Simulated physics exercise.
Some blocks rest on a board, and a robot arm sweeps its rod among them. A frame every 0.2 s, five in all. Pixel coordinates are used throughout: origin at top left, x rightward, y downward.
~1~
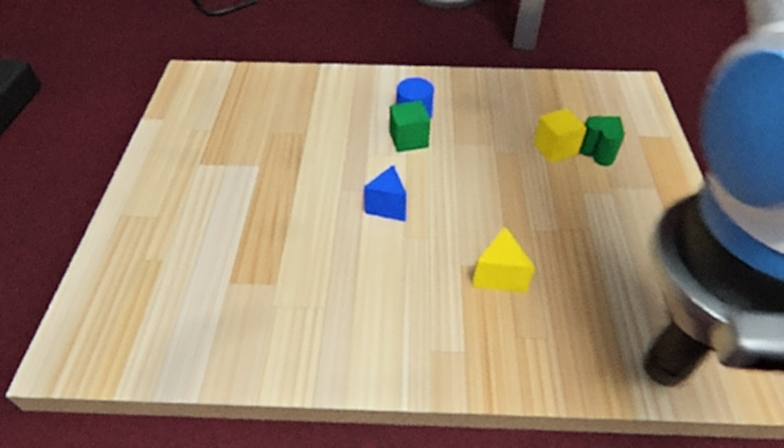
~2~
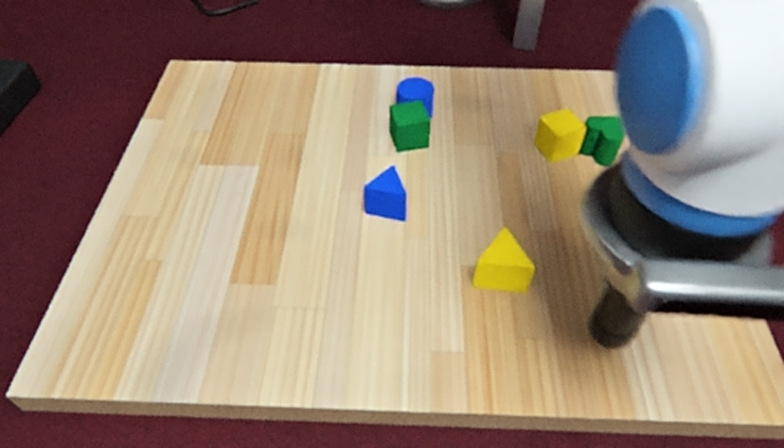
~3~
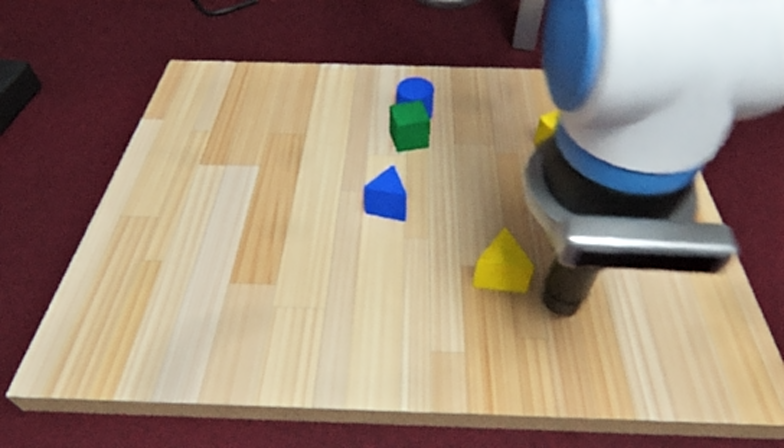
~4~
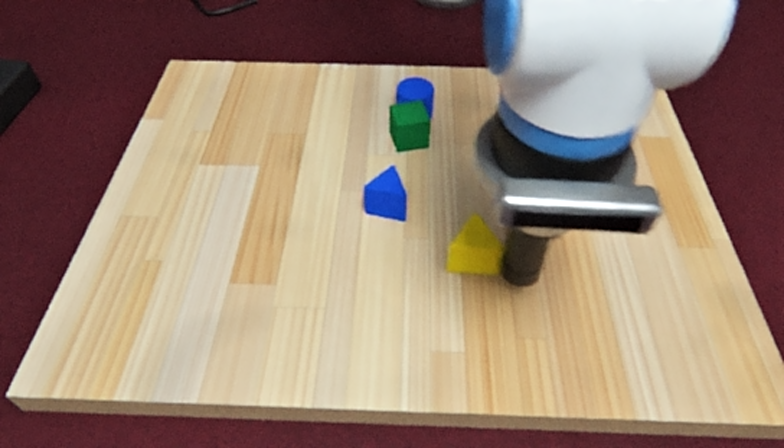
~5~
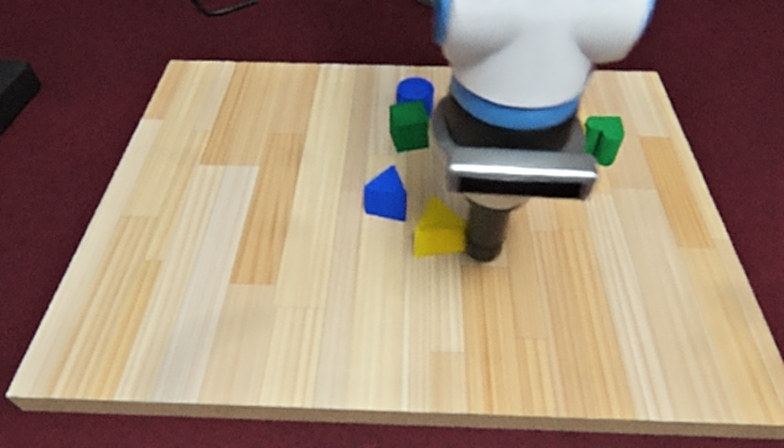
A white and blue robot arm reaches over a pale wooden board on a dark red surface, seen from above at a steady angle. A blue cylinder and green cube sit near the top, a blue three-sided block below them, a yellow one right of centre, and yellow and green blocks at upper right. The arm sweeps its dark rod leftward and slightly upward, pushing the yellow three-sided block toward the still blue one.
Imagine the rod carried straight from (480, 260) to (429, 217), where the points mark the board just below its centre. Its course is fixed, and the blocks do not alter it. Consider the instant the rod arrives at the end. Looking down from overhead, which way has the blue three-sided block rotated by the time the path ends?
The blue three-sided block rotates clockwise.
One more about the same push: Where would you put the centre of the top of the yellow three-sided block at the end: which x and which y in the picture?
Its top middle: (397, 201).
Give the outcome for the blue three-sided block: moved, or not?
That block is shifted.
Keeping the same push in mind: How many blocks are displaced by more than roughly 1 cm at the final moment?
It will shift two blocks.
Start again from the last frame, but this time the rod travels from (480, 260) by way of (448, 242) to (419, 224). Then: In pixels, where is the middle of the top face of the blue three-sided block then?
If I read the scene right, the answer is (361, 176).
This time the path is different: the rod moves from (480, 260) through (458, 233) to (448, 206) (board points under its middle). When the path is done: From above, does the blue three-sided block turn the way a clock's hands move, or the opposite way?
Turns clockwise.
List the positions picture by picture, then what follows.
In the first picture, tip of the rod at (665, 368), middles of tops, blue three-sided block at (388, 182), yellow three-sided block at (506, 251).
In the second picture, rod at (610, 331), nothing pushed.
In the third picture, rod at (561, 300), nothing pushed.
In the fourth picture, rod at (519, 272), yellow three-sided block at (477, 235).
In the fifth picture, rod at (483, 248), blue three-sided block at (388, 182), yellow three-sided block at (439, 216).
On the path given first. Halfway along, rod at (456, 225); blue three-sided block at (379, 180), turned 25° clockwise; yellow three-sided block at (412, 207), turned 30° anticlockwise.
At the end, rod at (430, 205); blue three-sided block at (372, 181), turned 55° clockwise; yellow three-sided block at (397, 201), turned 85° anticlockwise.
